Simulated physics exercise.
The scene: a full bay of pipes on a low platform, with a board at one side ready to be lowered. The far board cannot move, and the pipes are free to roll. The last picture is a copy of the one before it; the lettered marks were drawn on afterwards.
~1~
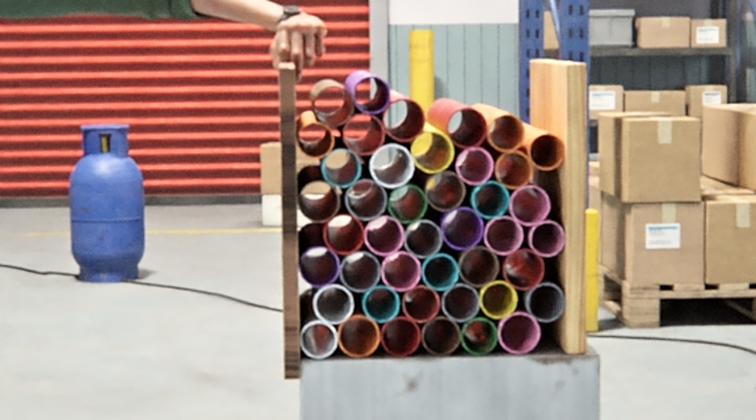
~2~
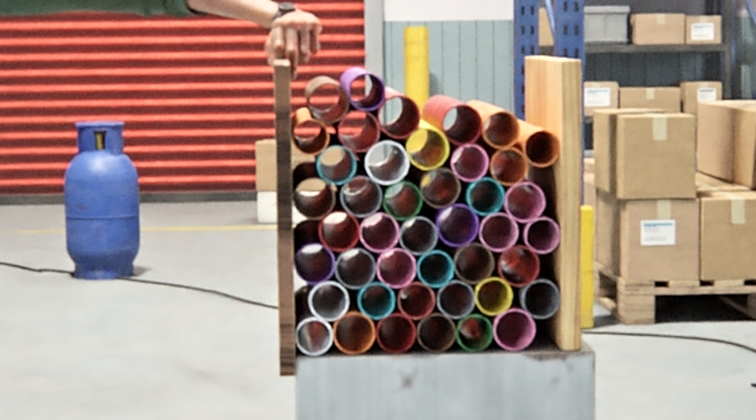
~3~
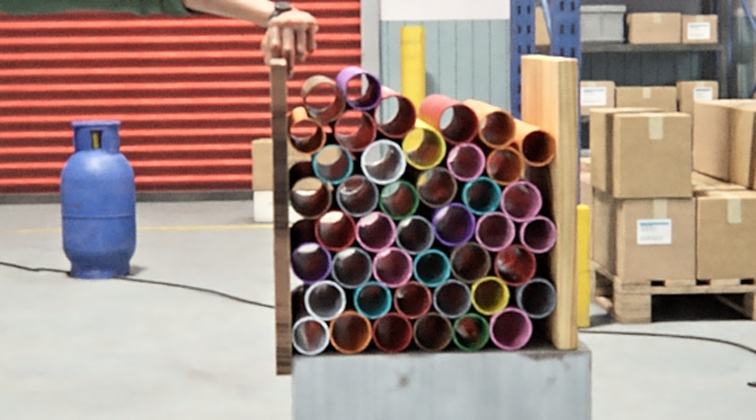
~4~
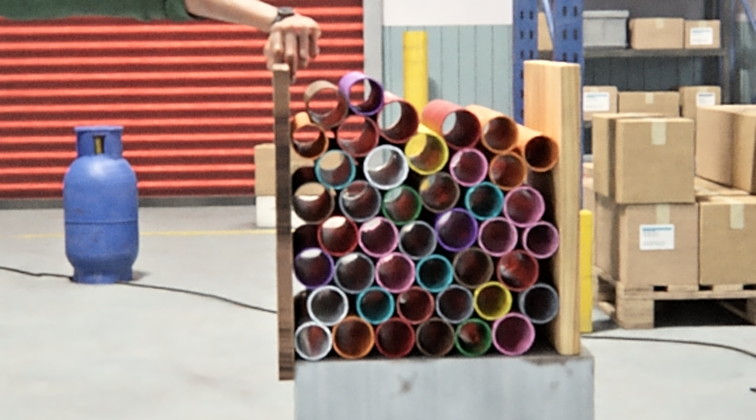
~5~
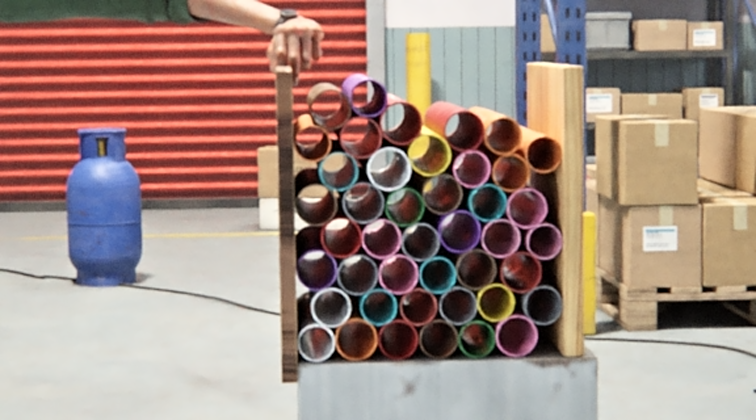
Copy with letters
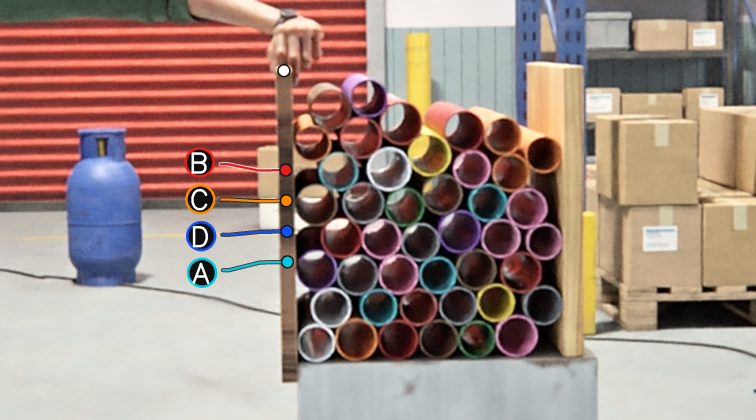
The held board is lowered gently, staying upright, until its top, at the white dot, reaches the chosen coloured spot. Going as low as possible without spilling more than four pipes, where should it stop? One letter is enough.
Slide it to D.
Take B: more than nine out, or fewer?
Fewer than nine.
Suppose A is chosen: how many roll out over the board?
The count is six.
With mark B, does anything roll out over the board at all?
At B: No.
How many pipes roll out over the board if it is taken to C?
With C, two.
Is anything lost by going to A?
At A: Yes.
On the marked copy, A at (288, 262); B at (286, 170); C at (287, 201); D at (287, 231); the white dot at (284, 71).
Following D. Soon after the start, top of the board (294, 140).
Later, top of the board (295, 218).
In the end, top of the board (295, 231), two out over the board.
As for the rest, A more than four out over the board; B none out over the board; C two out over the board.
